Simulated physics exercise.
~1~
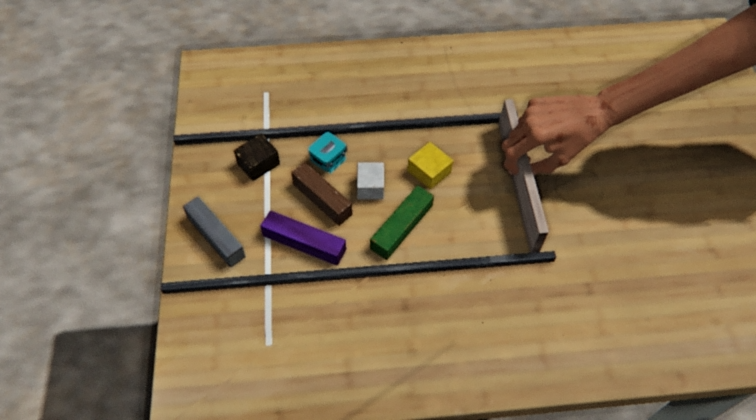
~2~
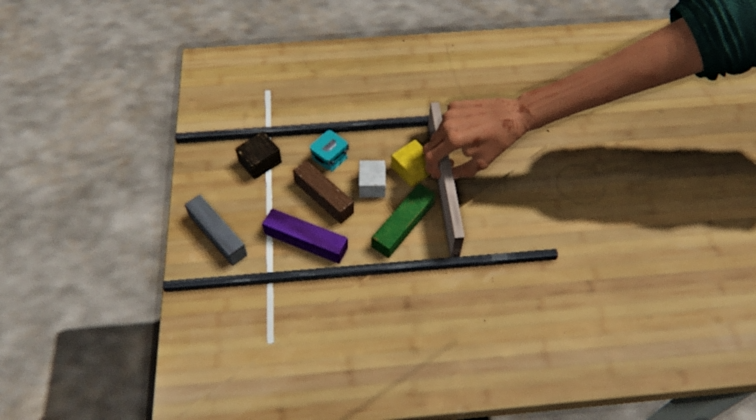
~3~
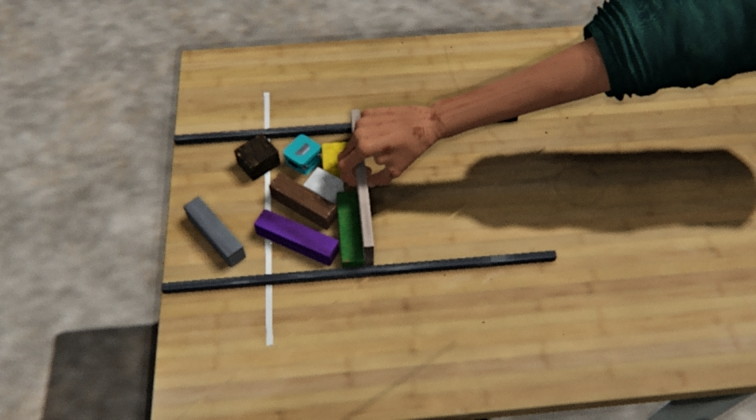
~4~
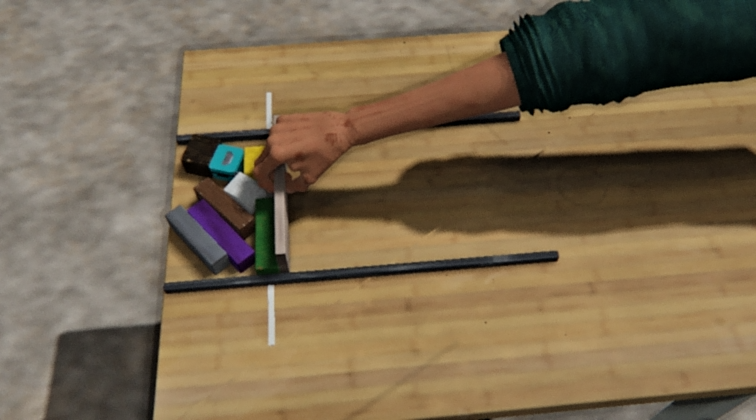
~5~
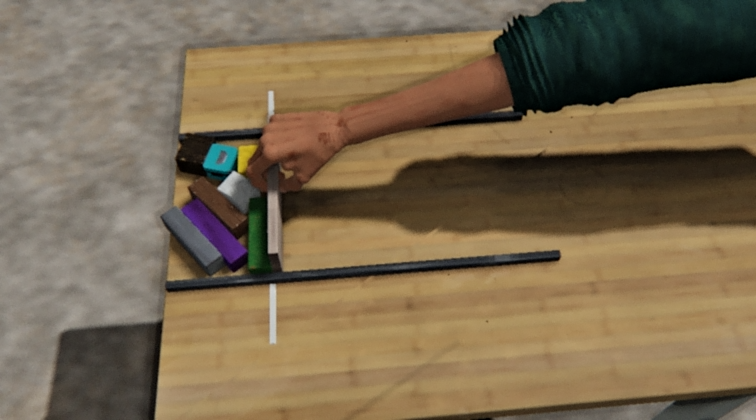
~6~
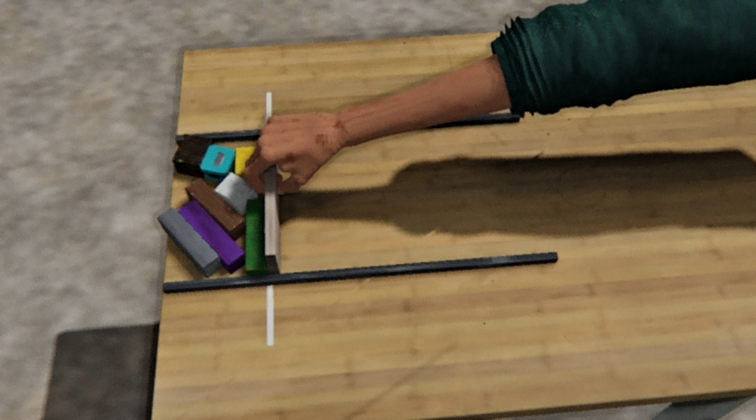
A hand in a dark green sleeve pushes an upright board leftward between two dark rails on a wooden table, seen from above at a slight sway. Ahead of it lie yellow, white and turquoise blocks, green, brown, purple and grey bars, and a black block, with a white tape strip crossing the channel. The board reaches the yellow block and green bar, then gathers the white, turquoise, brown and purple pieces. The grey bar and black block are crowded toward the left edge too. The board stops at the tape, with all eight pieces packed together, still on the table.
